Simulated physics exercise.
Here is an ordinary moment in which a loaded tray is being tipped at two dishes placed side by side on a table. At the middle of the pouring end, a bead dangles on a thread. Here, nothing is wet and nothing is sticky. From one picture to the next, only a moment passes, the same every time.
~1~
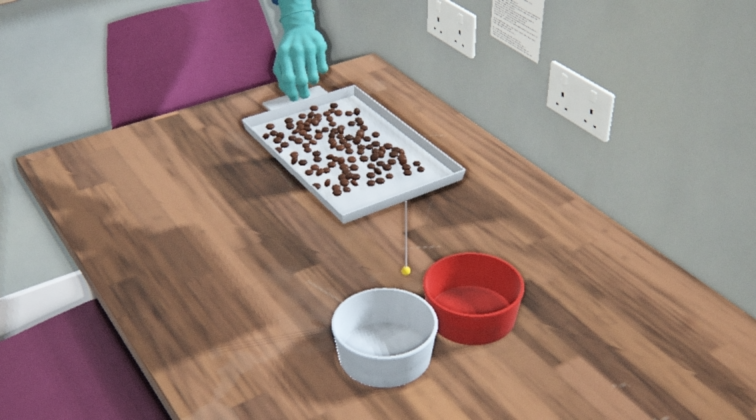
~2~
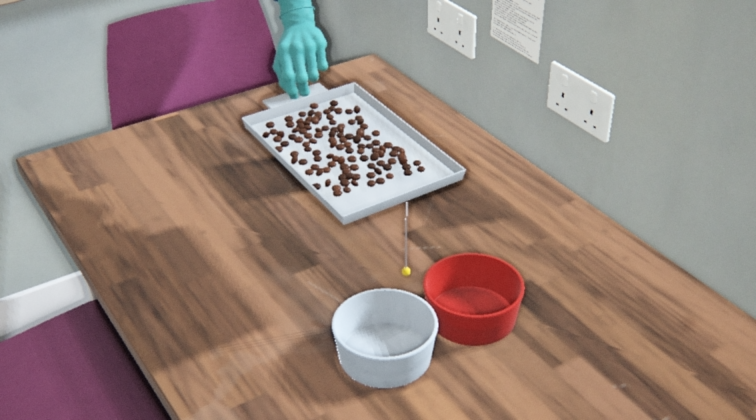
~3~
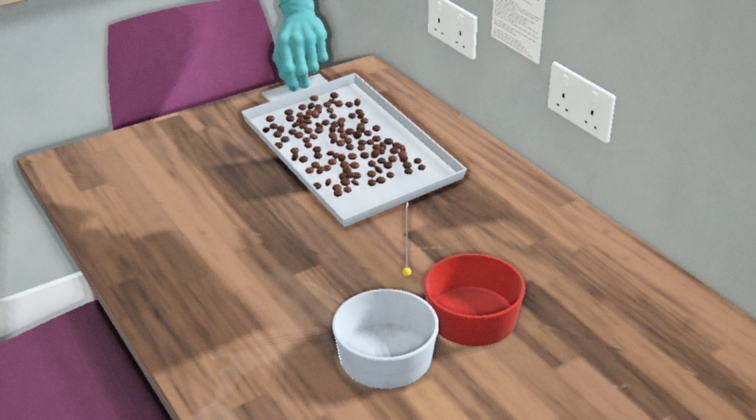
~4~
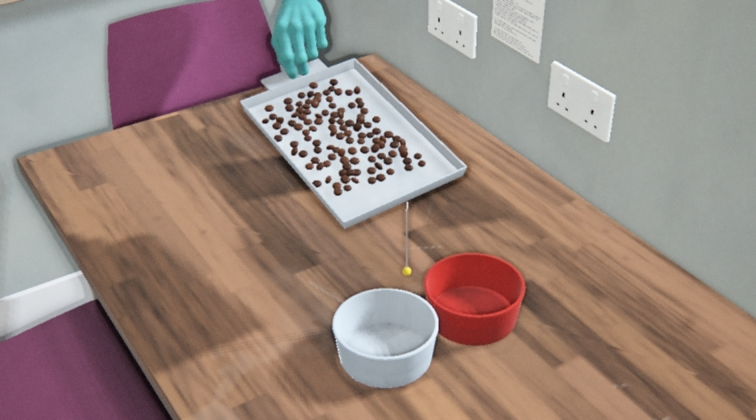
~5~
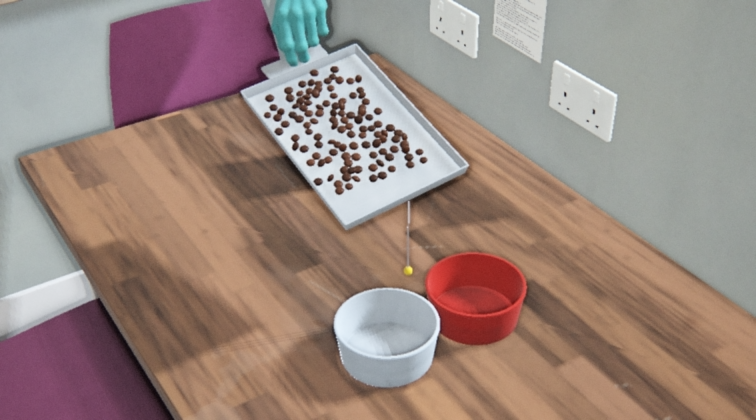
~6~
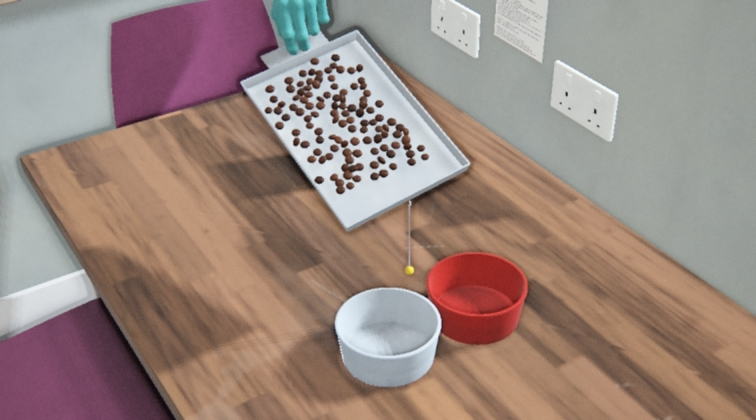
Teal-gloved hand raising the back of a grey tray of small brown pieces, its front left corner dipping slightly, above two dishes.
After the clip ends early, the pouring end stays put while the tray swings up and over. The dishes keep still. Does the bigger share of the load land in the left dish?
Yes: Pretty sure the heavier pile builds up on the left there.
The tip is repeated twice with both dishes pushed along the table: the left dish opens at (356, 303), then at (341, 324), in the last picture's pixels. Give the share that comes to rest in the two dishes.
You'd get near 90 percent first and near 80 percent next.
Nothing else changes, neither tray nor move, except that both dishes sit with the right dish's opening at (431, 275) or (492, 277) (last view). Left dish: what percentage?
First placement: 90 per cent; second placement: 60 per cent.
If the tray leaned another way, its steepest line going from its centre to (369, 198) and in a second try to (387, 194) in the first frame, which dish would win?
The leftmost dish, then the leftmost dish.
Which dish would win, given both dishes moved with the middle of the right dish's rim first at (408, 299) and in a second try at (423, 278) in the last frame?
Try 1 - the dish at right; try 2 - the dish at left.
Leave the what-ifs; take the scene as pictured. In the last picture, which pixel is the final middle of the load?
Somewhere around (380, 345) in the final view.
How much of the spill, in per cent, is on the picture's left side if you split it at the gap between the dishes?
Left share: Close to 100 %.
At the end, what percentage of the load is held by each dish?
Left dish: 90 %, right dish: 0 %.
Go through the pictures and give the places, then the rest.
Corners of the pouring end (344, 213) and (462, 169), level; middle of the load (340, 148), flat chocolate drops; left dish (413, 365); right dish (503, 324); bead on its thread (406, 271), in the first frame.
Corners of the pouring end (344, 214) and (462, 169), level; middle of the load (340, 147), in the second frame.
Corners of the pouring end (344, 217) and (463, 169), tipped barely, lowest at the left corner; middle of the load (341, 143), in the third frame.
Corners of the pouring end (345, 220) and (463, 166), tipped a little, lowest at the left corner; middle of the load (340, 136), in the fourth frame.
Corners of the pouring end (346, 222) and (465, 165), tipped clearly, lowest at the left corner; middle of the load (342, 130), in the fifth frame.
Corners of the pouring end (348, 224) and (467, 163), tipped clearly, lowest at the left corner; middle of the load (343, 124); left dish (416, 365); right dish (506, 323), in the sixth frame.
Just after the last frame, tray tipped steeply; almost all on the tray; about a tenth in the air.
A moment on, tray tipped past a quarter turn; about a tenth on the tray; the larger part in the left dish; about a tenth outside both; about a tenth in the air.
Further on, tray tipped past a quarter turn; the larger part in the left dish; about a tenth outside both.
When it is over, tray tipped past a quarter turn; the larger part in the left dish; not one in the right dish; about a tenth outside both.
